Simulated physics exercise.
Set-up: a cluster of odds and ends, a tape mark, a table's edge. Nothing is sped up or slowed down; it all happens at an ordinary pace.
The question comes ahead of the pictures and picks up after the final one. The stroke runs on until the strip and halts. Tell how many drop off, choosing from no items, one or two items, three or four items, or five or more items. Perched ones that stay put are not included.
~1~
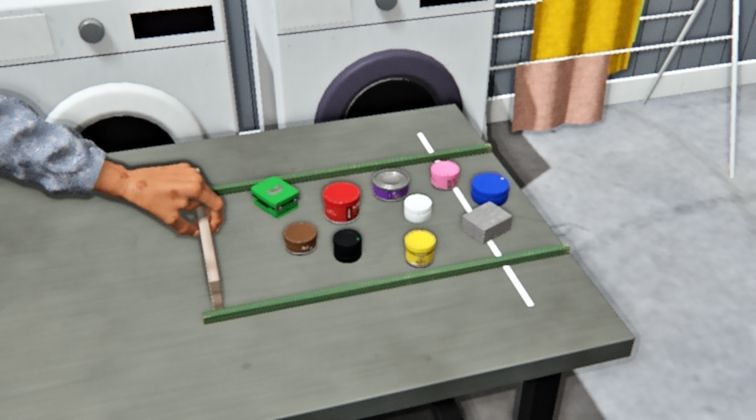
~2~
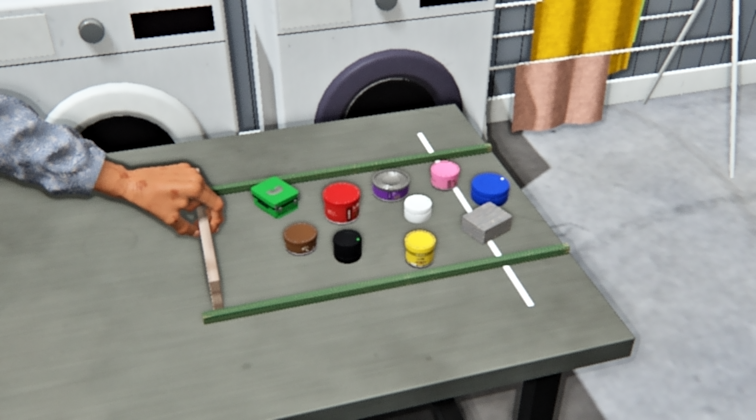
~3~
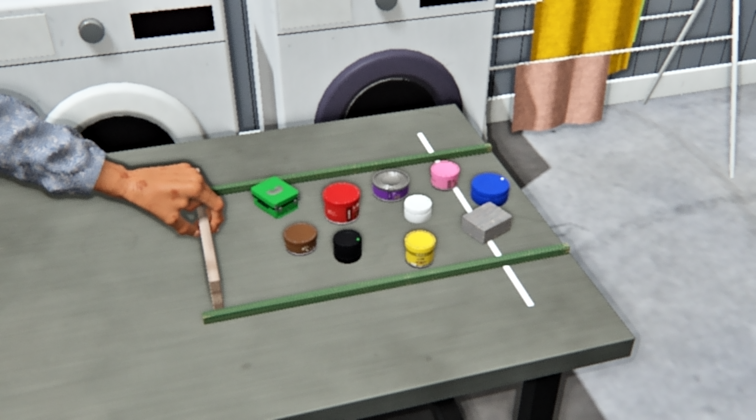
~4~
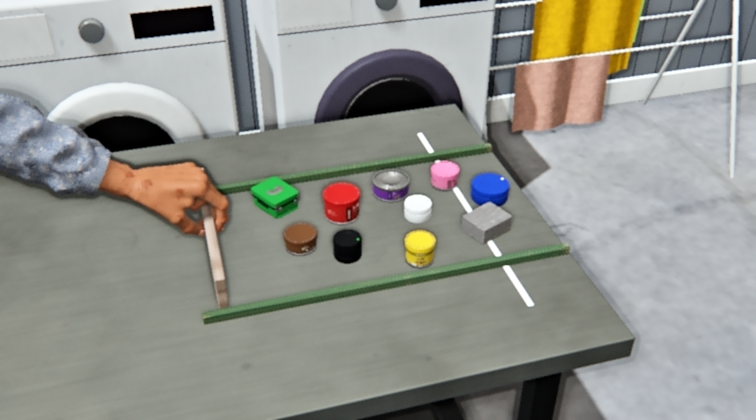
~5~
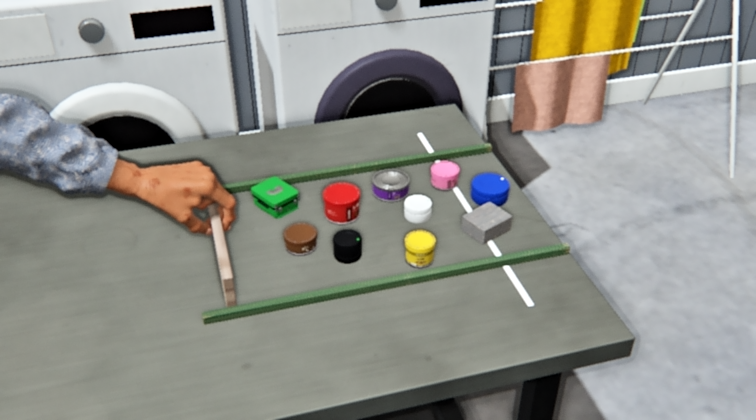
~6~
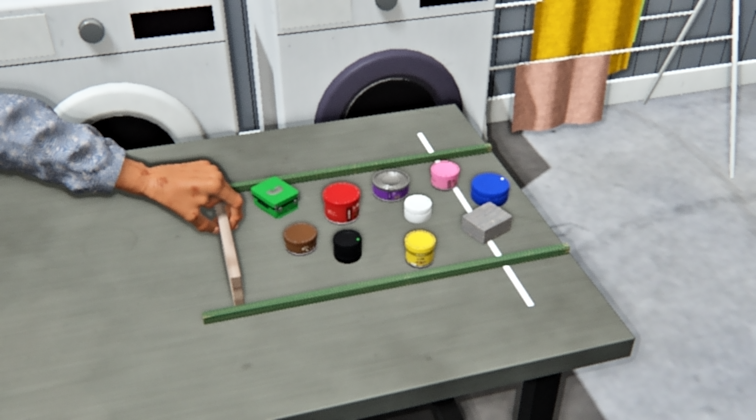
One or two items drop off.
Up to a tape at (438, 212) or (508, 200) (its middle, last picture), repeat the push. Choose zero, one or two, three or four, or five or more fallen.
At each place: None at all and 5 or more.
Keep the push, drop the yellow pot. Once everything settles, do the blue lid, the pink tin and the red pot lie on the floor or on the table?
Blue lid: Still there. Pink tin: Over the edge. Red pot: Still there.
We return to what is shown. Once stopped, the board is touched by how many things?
Result: 5 in all.
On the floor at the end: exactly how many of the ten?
That totals 1.
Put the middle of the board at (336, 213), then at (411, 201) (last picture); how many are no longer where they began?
Tally at point one: 4; at point two: 8.
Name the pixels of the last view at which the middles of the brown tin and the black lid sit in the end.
The brown tin comes to rest at (487, 207), and the black lid comes to rest at (497, 222).
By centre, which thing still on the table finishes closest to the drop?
I reckon it's the blue lid.
Soon after, none off yet; blue lid at rest near (490, 190); grey block at rest near (487, 223); pink tin at rest near (445, 176).
At rest, the number that fall off is one or two; fallen, pink tin.
